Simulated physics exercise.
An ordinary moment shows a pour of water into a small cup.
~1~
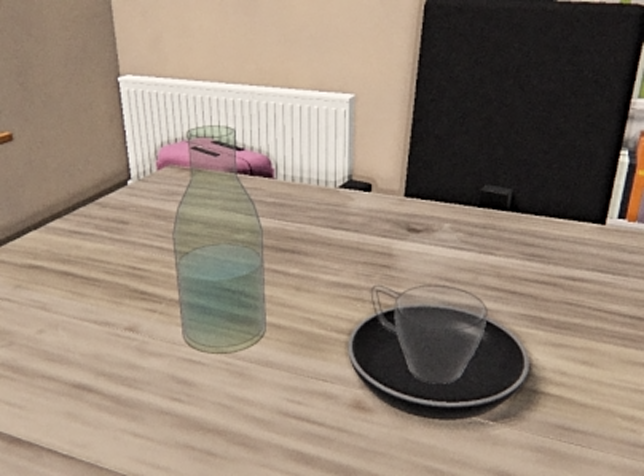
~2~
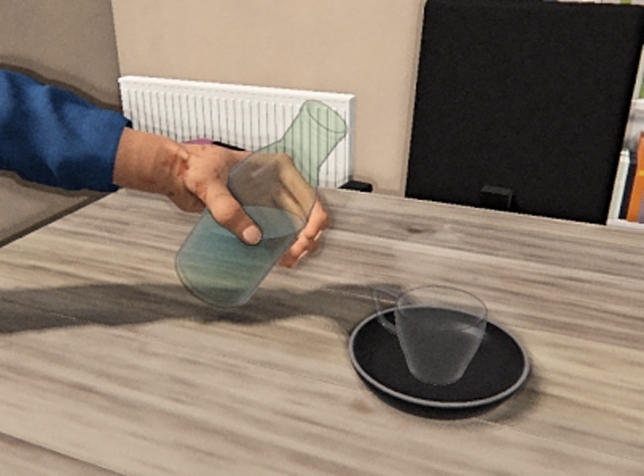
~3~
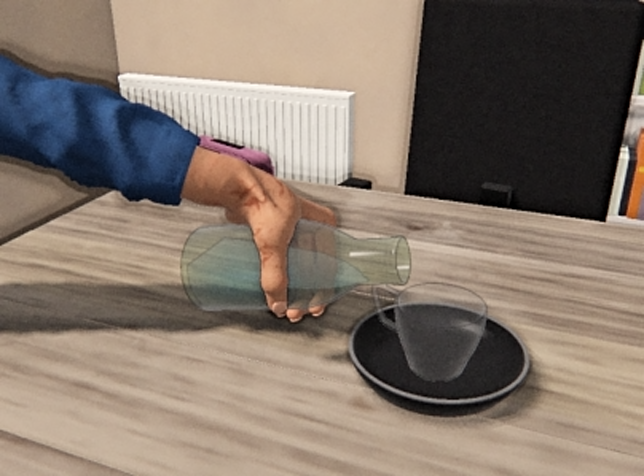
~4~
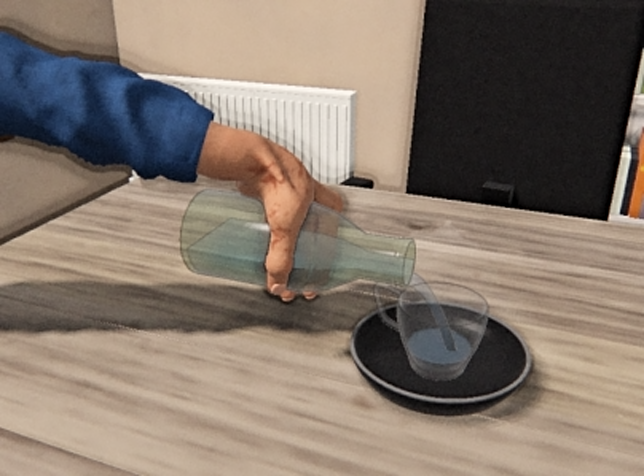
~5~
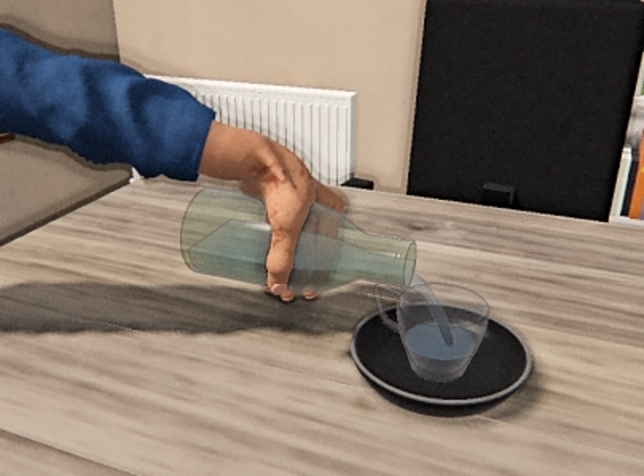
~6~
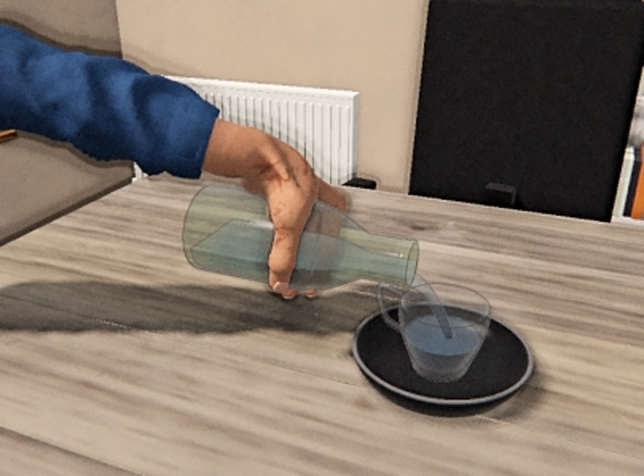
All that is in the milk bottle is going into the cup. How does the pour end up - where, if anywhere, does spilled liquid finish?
It finishes in the saucer.
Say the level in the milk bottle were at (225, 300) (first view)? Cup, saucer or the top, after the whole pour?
Outcome: No overflow.
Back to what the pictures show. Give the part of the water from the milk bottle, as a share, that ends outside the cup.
That comes to roughly 45 per cent of it.
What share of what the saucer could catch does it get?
About 50 in a hundred.
Shortly, the cup is full to the brim; the saucer is wet, with room to spare.
At the finish, the cup is full to the brim; the saucer is wet, with room to spare.
